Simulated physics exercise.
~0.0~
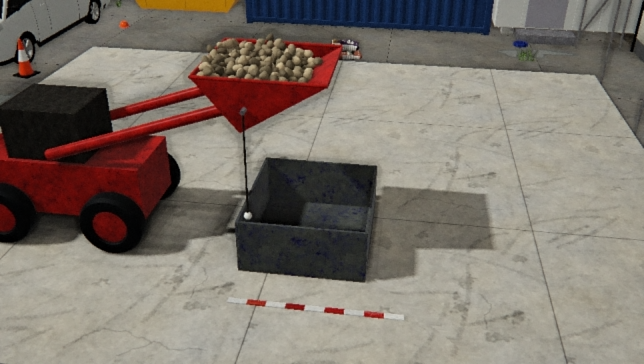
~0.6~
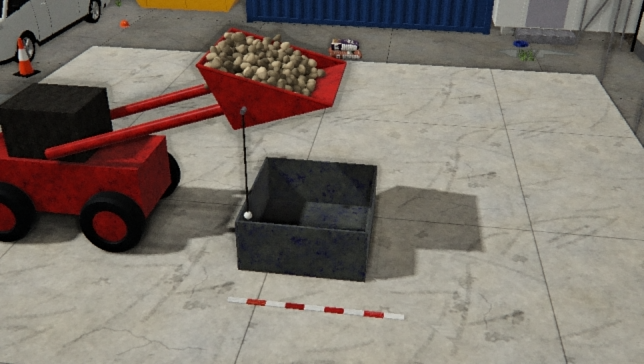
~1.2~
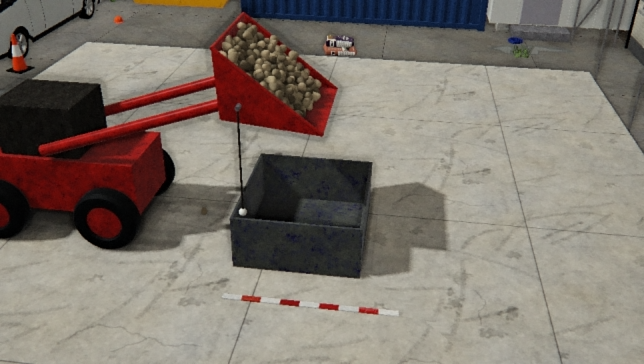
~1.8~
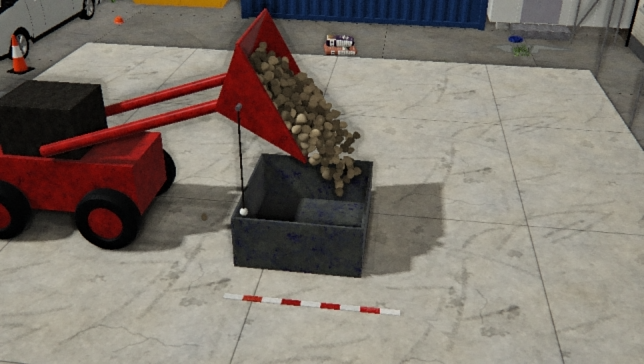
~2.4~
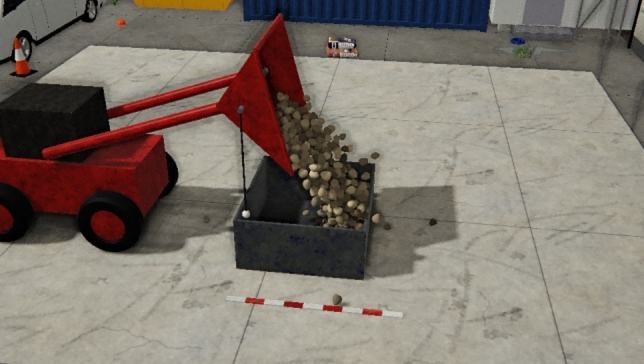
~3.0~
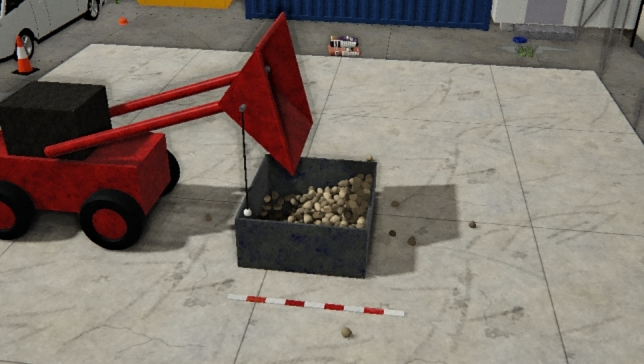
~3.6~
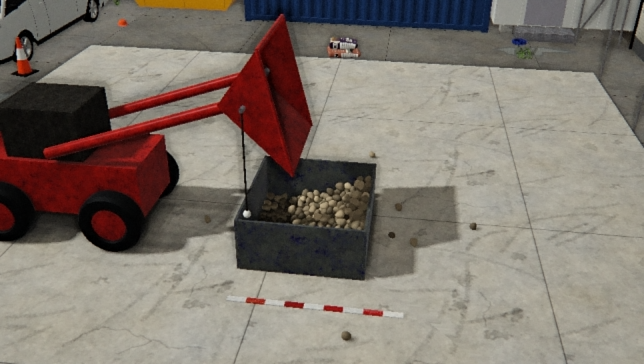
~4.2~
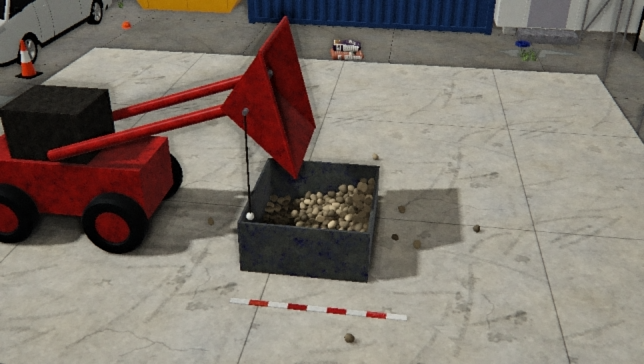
On a concrete yard, a red loader tips rounded stones into a dark bin, spilling a few.
